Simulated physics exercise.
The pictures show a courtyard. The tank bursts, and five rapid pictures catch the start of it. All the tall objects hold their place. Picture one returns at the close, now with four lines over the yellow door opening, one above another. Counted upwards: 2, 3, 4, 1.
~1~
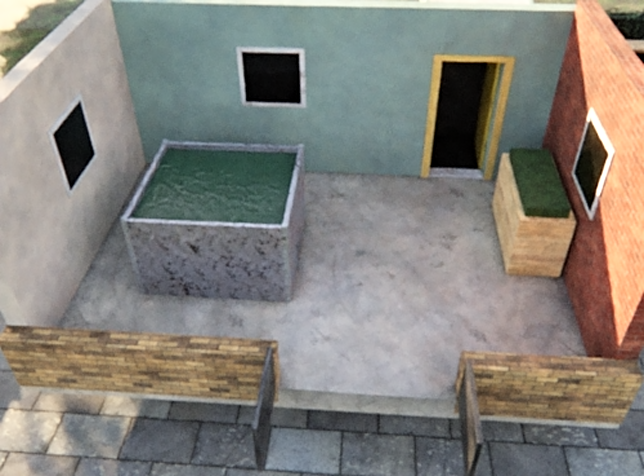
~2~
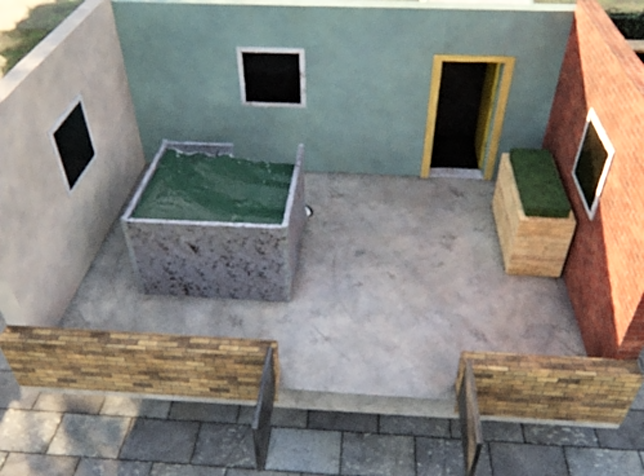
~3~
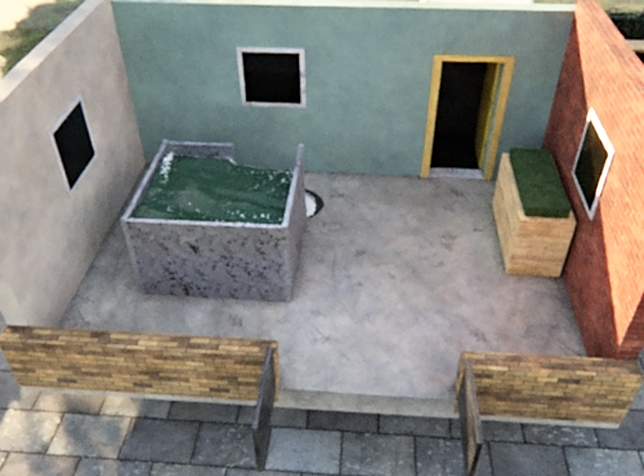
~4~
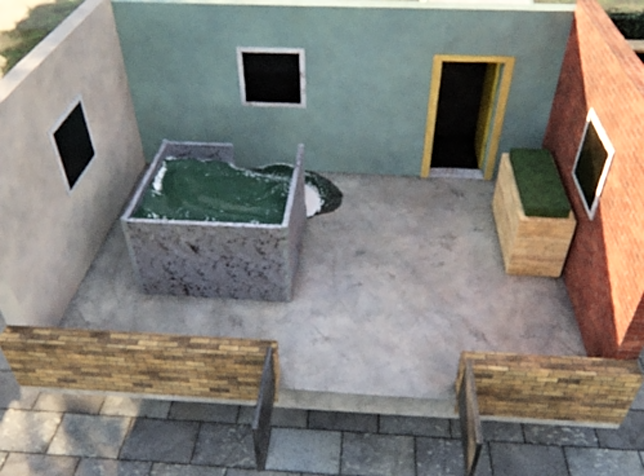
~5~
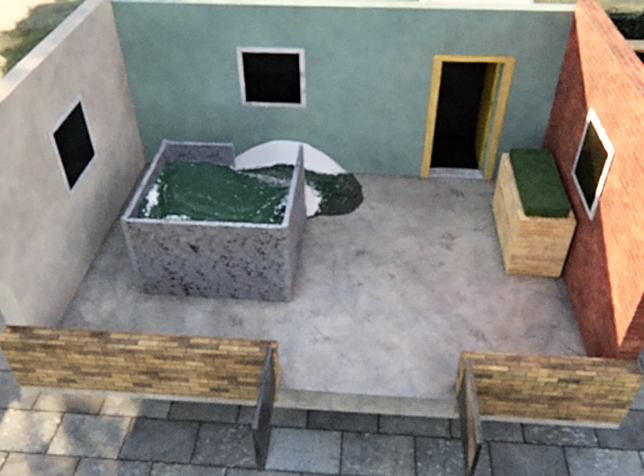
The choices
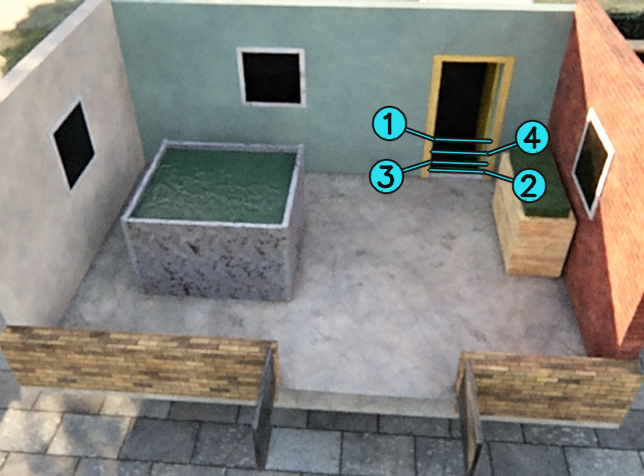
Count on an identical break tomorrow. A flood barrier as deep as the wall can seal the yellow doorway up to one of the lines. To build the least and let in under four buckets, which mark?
That is height 3.
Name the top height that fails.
2 it is.
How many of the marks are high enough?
Three of them.
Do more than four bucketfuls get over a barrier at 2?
Yes, that goes wrong.
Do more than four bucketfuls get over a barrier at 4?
No.
On the marked copy, 1 at (462, 140); 2 at (457, 170); 3 at (458, 163); 4 at (460, 152); from the bottom up 2, 3, 4, 1.
With 1, nothing gets over.
With 2, about 15 bucketfuls get in.
With 3, a bucket or two gets in.
With 4, nothing gets over.
